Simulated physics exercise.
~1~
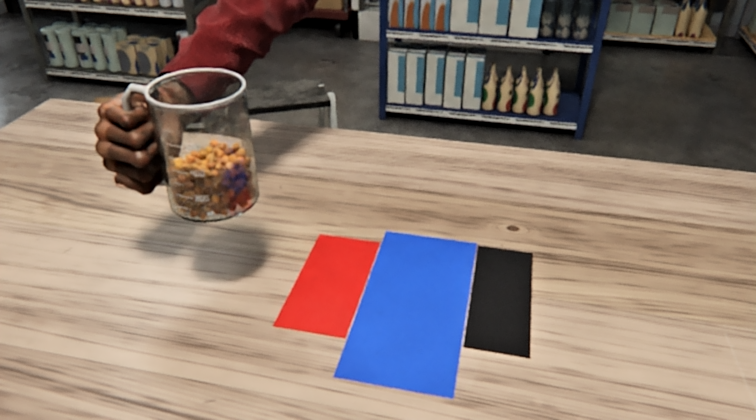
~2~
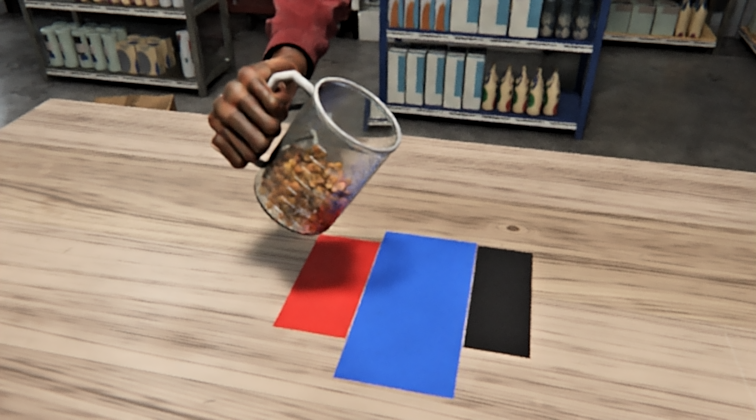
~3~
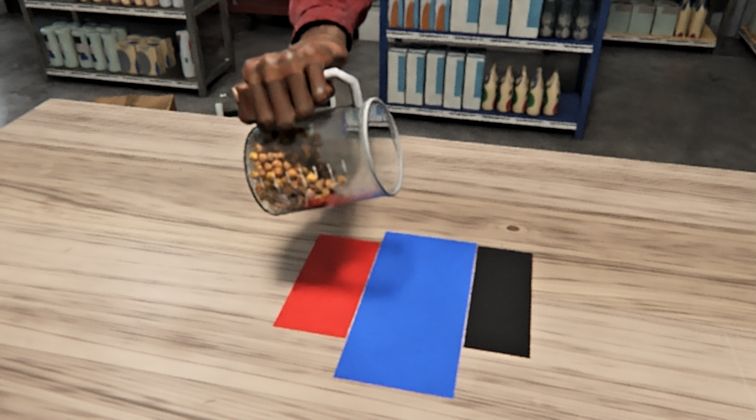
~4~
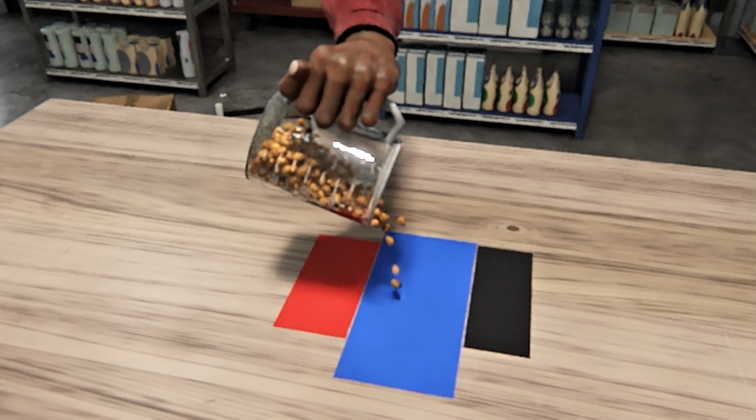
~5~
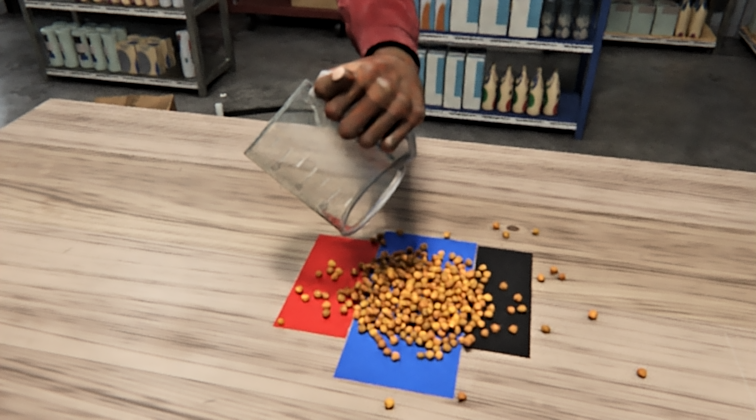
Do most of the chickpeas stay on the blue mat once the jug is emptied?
Yes, most of them end up in a pile on the blue mat. Only small shares lie on the red mat, on the black mat and on the bare table.
A hand tips a clear jug and pours roasted chickpeas mostly onto the blue mat.
